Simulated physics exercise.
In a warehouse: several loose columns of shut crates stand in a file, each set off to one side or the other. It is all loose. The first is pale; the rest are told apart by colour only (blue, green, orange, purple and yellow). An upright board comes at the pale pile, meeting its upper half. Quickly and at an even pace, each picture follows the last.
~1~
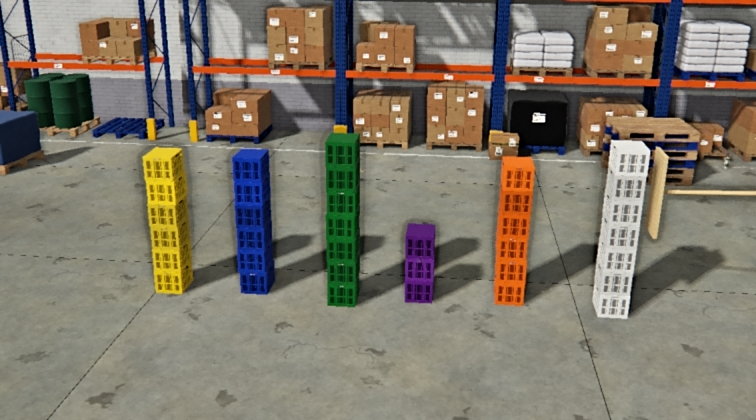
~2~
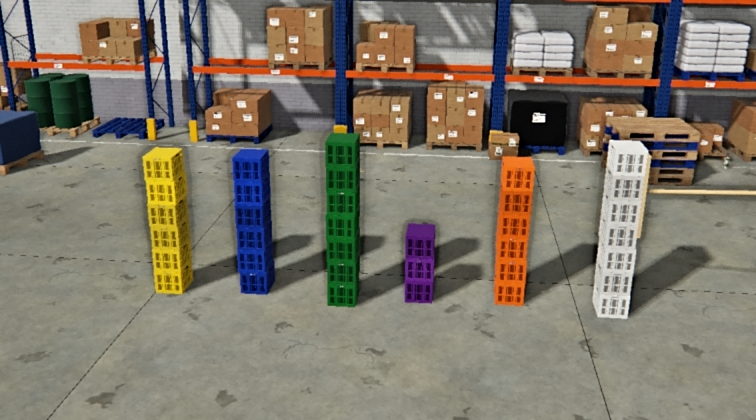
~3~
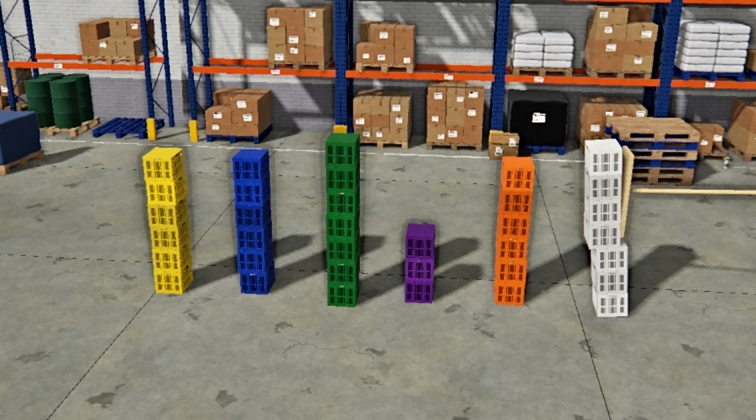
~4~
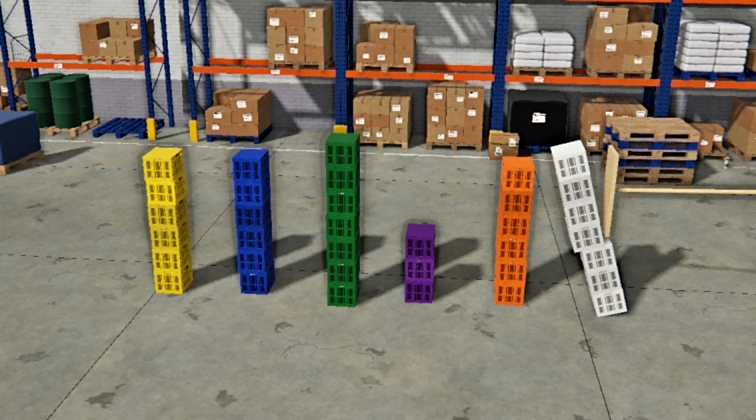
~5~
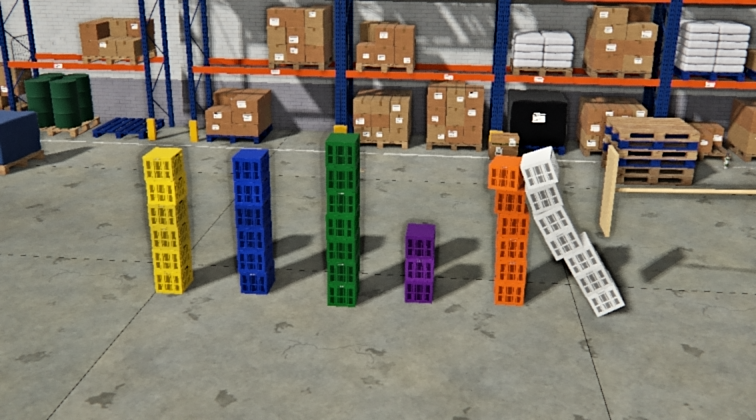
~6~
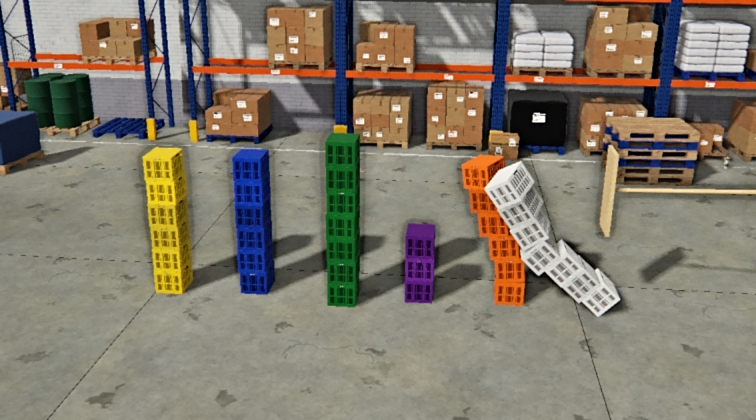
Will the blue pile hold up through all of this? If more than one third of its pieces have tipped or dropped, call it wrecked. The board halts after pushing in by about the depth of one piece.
Yes, it stays standing.
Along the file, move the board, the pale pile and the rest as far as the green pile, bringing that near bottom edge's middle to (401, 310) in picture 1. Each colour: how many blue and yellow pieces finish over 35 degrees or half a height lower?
Tally: Blue = 0, yellow = 0.
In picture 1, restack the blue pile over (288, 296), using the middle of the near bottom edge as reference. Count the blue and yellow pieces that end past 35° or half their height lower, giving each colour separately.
By colour, the numbers are blue 0 and yellow 0.
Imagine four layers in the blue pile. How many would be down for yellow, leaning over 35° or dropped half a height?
Yellow count: 0.
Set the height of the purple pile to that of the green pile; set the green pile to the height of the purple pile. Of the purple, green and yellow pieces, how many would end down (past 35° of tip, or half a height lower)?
It comes to purple 6, then green 0, then yellow 6.
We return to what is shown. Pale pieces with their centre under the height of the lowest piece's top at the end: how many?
That would be 7 in total.
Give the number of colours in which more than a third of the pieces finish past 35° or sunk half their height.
Colour count: 2.
Shortly afterwards, 7 of the pale pile down; none of the 6 blue crates down (0 of 28 in all colours); top blue crate unmoved; top orange crate tilted a little.
Next, 7 of the pale pile down; none of the 6 blue crates down (2 of 28 in all colours); top blue crate unmoved; top orange crate tilted clearly, about its own height lower.
Some moments later, 7 of the pale pile down; none of the 6 blue crates down (5 of 28 in all colours); top blue crate unmoved; top orange crate tilted steeply, some three heights lower.
Afterwards, 7 of the pale pile down; none of the 6 blue crates down (7 of 28 in all colours); top blue crate unmoved; top orange crate tilted steeply, some five heights lower.
In the end, 7 of the pale pile down; none of the 6 blue crates down (7 of 28 in all colours); top blue crate unmoved; top orange crate on its side. From the last view, middles, top blue crate near (251, 165), top orange crate near (319, 274).
